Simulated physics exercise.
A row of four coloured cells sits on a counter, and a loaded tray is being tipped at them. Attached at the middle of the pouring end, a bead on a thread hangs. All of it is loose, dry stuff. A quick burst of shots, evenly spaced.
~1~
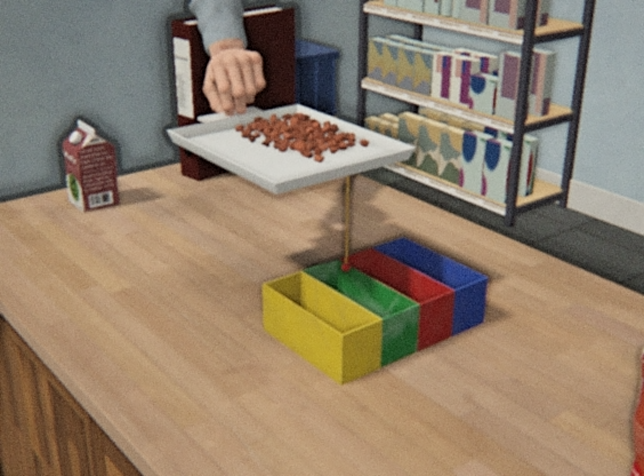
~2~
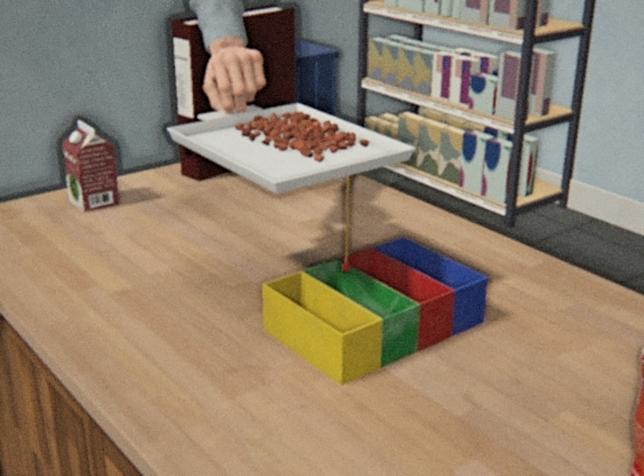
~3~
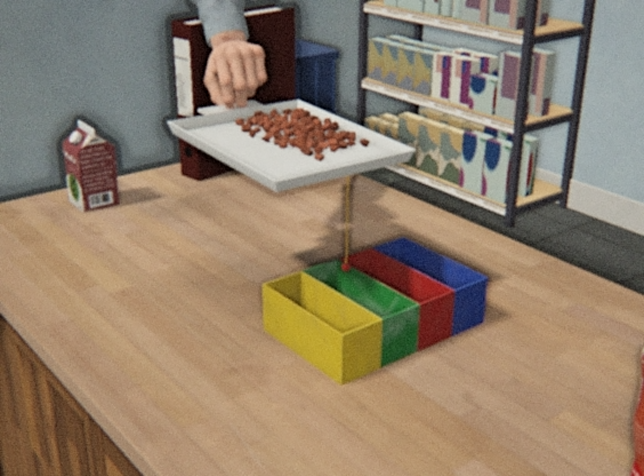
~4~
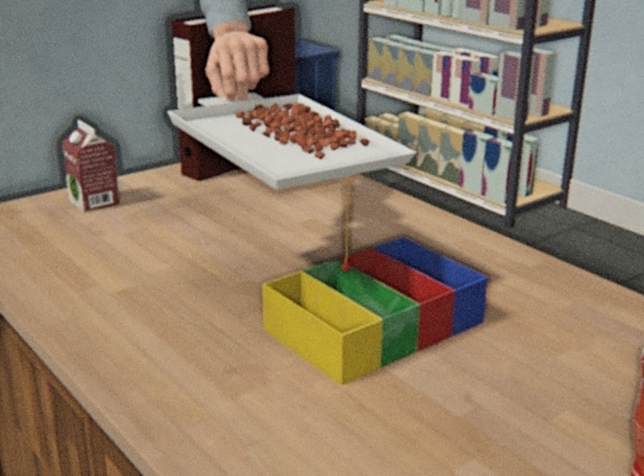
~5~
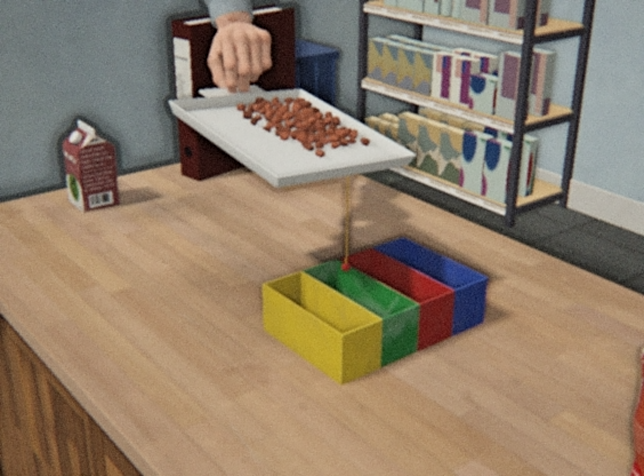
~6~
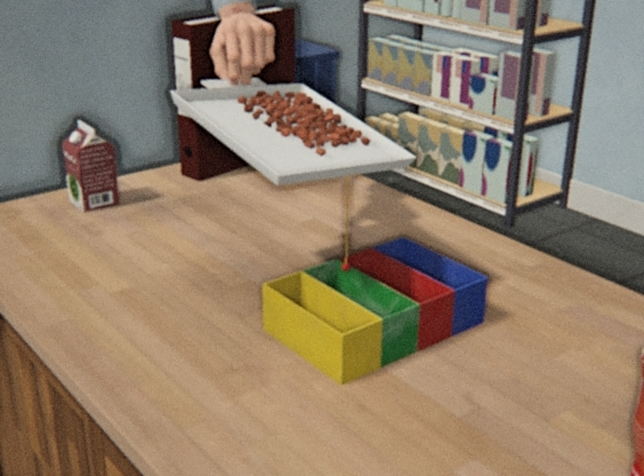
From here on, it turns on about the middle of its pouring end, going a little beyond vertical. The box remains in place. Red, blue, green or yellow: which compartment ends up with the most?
The blue one.
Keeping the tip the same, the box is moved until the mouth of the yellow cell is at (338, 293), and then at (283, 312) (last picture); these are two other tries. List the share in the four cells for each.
You'd get near 100 percent first and near 50 percent next.
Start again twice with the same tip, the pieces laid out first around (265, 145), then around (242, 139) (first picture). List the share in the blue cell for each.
Roughly 50 % and then 50 %.
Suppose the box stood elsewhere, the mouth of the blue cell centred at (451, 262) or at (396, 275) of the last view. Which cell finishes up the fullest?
Placing A: The red one / placing B: The blue one.
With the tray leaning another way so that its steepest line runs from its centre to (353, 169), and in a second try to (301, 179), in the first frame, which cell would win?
First aim: That red cell. Second aim: The yellow cell.
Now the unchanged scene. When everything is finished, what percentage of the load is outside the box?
Share outside: Near 0 %.
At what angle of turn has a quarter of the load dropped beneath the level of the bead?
The angle is around 85°.
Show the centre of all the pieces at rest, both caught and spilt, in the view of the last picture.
(416, 299).
Shortly afterwards, tray tipped steeply; the bulk on the tray; a little in the blue cell; only a few in the red cell; only a few falling or outside the box.
Next, tray tipped right over; only a few on the tray; near two thirds in the blue cell; near a third in the red cell; a little falling or outside the box.
Some moments later, tray tipped past a quarter turn; near two thirds in the blue cell; near a third in the red cell; a little falling or outside the box.
In the end, tray tipped past a quarter turn; near two thirds in the blue cell; near a third in the red cell; none at all in the yellow cell; none at all in the green cell; a little outside the box.
